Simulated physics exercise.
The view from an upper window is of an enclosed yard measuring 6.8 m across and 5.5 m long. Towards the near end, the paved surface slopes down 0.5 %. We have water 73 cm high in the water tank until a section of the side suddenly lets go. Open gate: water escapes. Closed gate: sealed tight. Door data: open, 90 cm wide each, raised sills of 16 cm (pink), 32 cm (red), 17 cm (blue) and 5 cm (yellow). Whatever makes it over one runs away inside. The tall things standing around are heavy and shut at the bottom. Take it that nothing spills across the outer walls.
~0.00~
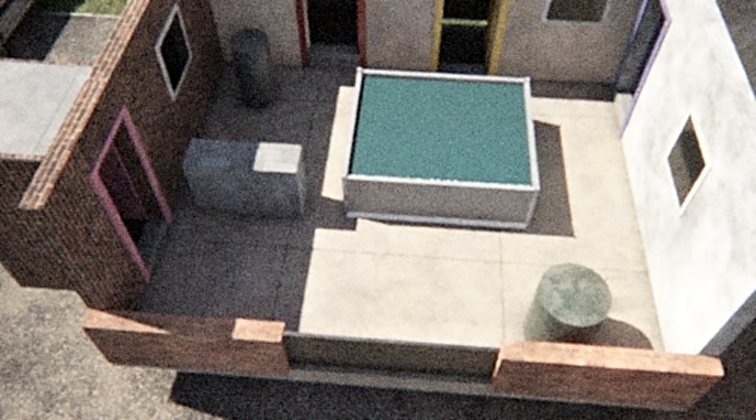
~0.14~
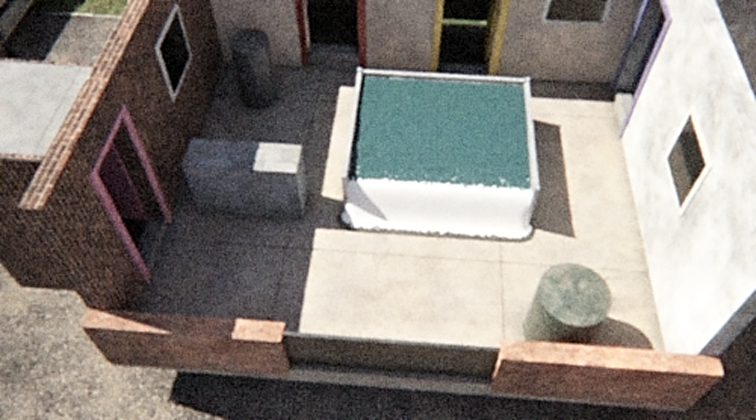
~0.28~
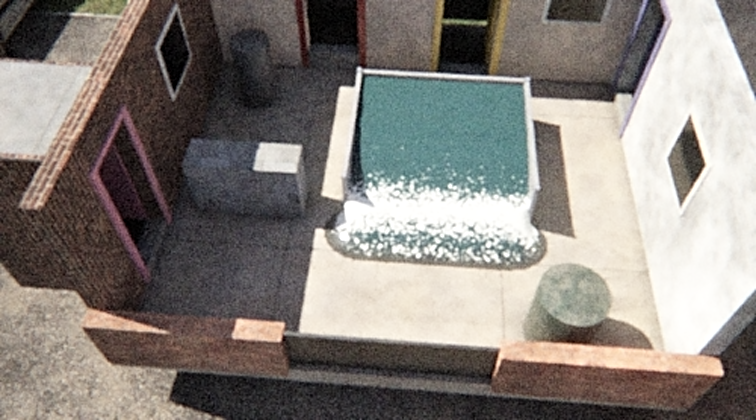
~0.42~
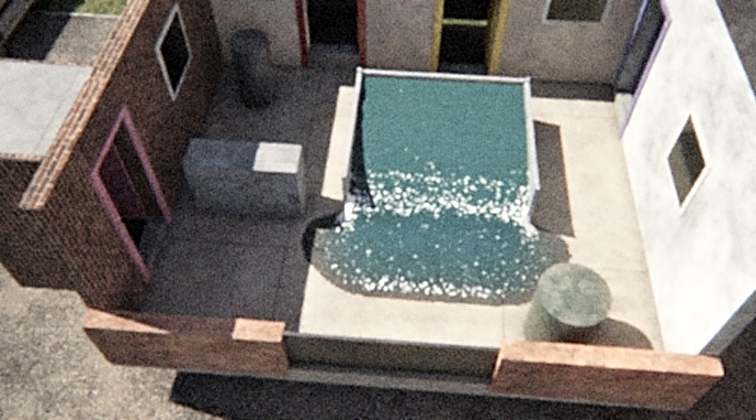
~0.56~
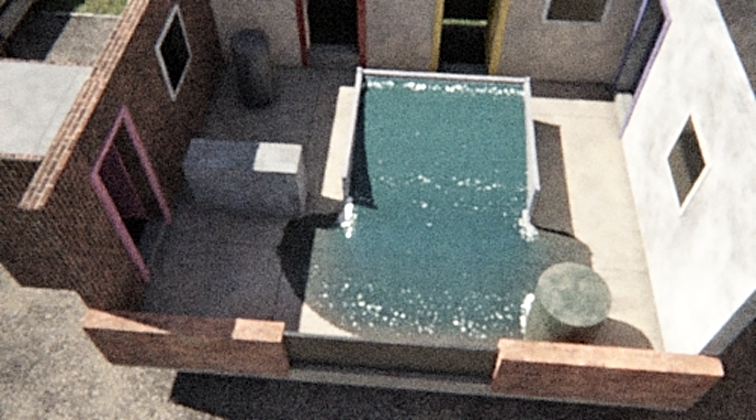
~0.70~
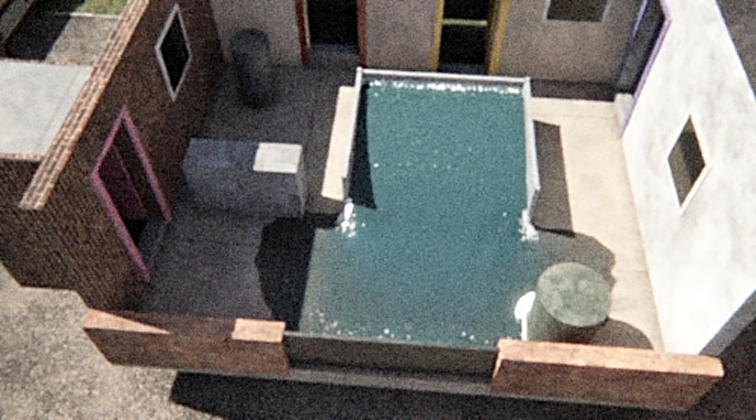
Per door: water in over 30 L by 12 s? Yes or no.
Pink door yes, red door no, blue door no, yellow door yes.
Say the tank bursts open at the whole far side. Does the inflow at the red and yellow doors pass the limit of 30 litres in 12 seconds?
Compared with the limit, red is lower and yellow is higher.
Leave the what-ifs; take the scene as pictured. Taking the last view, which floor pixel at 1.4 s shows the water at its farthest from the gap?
That lands around (171, 342) in the last picture.
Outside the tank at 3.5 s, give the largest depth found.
Roughly 41 cm.
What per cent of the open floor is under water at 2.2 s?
Covered: Roughly 40 %.
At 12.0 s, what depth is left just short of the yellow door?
It's about 9.0 cm.
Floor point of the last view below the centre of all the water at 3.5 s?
Roughly (394, 255) in the last picture.
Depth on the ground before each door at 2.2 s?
Readings (cm): Pink = 6; red = 0; blue = 0; yellow = 0.
After 1.4 s water covers 35 % of the floor and is deepest (55 cm) near (455, 337); pink door not reached, red door not reached, blue door not reached, yellow door not reached.
After 2.2 s water covers 40 % of the floor and is deepest (52 cm) near (455, 364); pink door 6 cm at the sill, 0 L in, red door not reached, blue door not reached, yellow door not reached.
After 3.5 s water covers 60 % of the floor and is deepest (41 cm) near (143, 339); pink door 30 cm at the sill, 35 L in, red door not reached, blue door not reached, yellow door not reached.
After 7.0 s water covers 95 % of the floor and is deepest (20 cm) near (406, 73); pink door 17 cm at the sill, 188 L in, red door 5 cm at the sill, 0 L in, blue door 12 cm at the sill, 0 L in, yellow door 13 cm at the sill, 9 L in.
After 12.0 s water covers 100 % of the floor and is deepest (18 cm) near (585, 360); pink door 9 cm at the sill, 190 L in, red door 9 cm at the sill, 0 L in, blue door 9 cm at the sill, 0 L in, yellow door 9 cm at the sill, 144 L in.
